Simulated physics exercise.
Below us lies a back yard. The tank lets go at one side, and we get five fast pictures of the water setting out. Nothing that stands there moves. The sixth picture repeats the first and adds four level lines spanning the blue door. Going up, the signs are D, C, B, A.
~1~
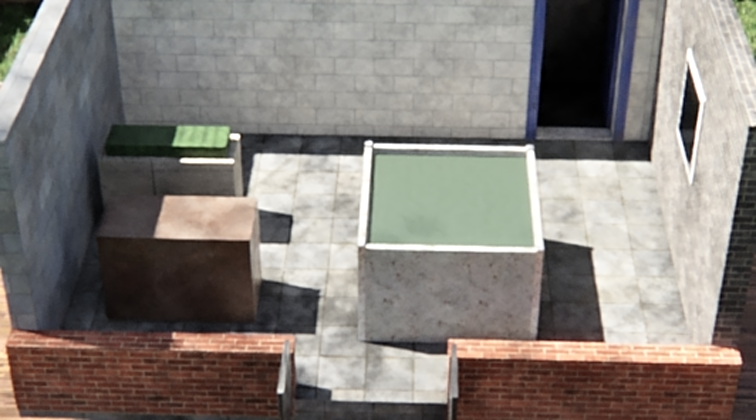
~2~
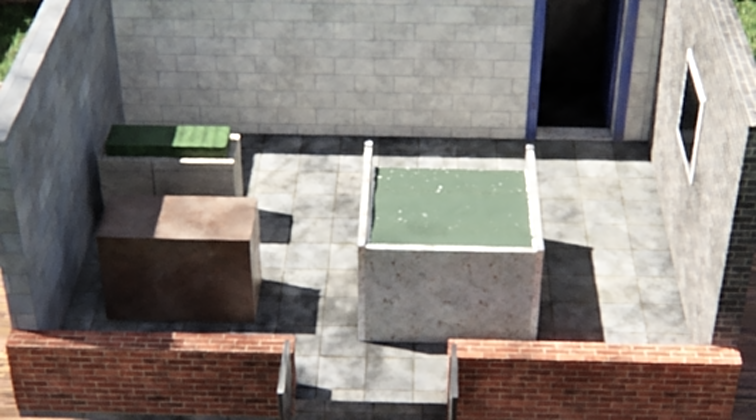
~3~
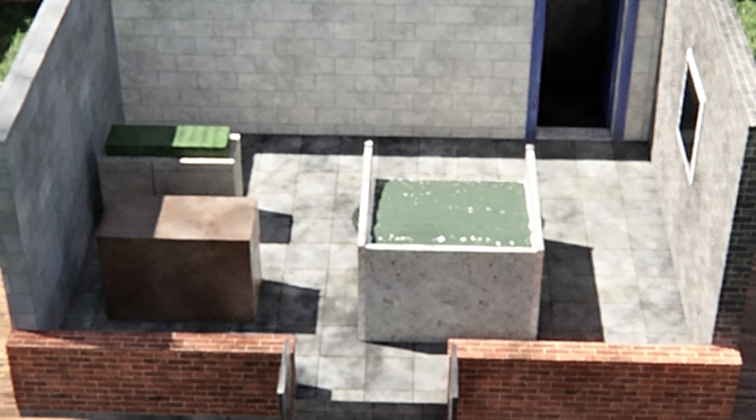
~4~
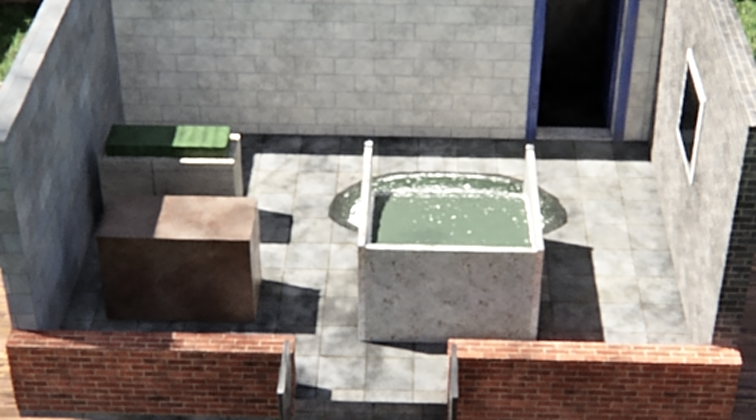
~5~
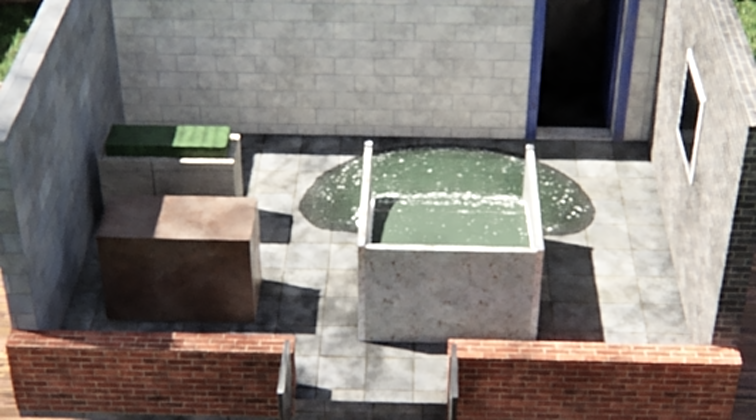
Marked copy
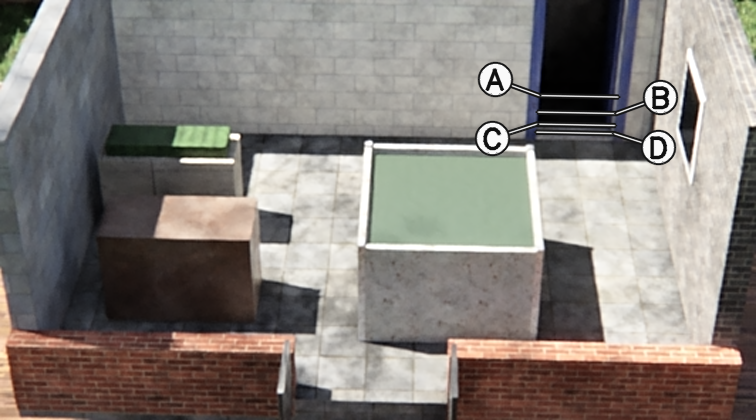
In the video, a walled back yard holds a pale tank of green water; its back side disappears, the water level sinks, and water spreads across the paving behind it in a widening rounded pool toward the blue doorway.
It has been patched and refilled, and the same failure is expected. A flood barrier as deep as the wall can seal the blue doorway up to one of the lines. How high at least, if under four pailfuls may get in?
Use mark B.
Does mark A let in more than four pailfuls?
No.
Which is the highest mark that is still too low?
Here it is mark C.
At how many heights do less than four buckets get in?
Two of them.
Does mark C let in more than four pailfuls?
Yes, that goes wrong.
On the marked copy, A at (578, 96); B at (577, 112); C at (575, 124); D at (575, 132); from the bottom up D, C, B, A.
If A is chosen, nothing gets over.
If B is chosen, a bucket or two gets in.
If C is chosen, about 10 bucketfuls get in.
If D is chosen, dozens of bucketfuls pour in.
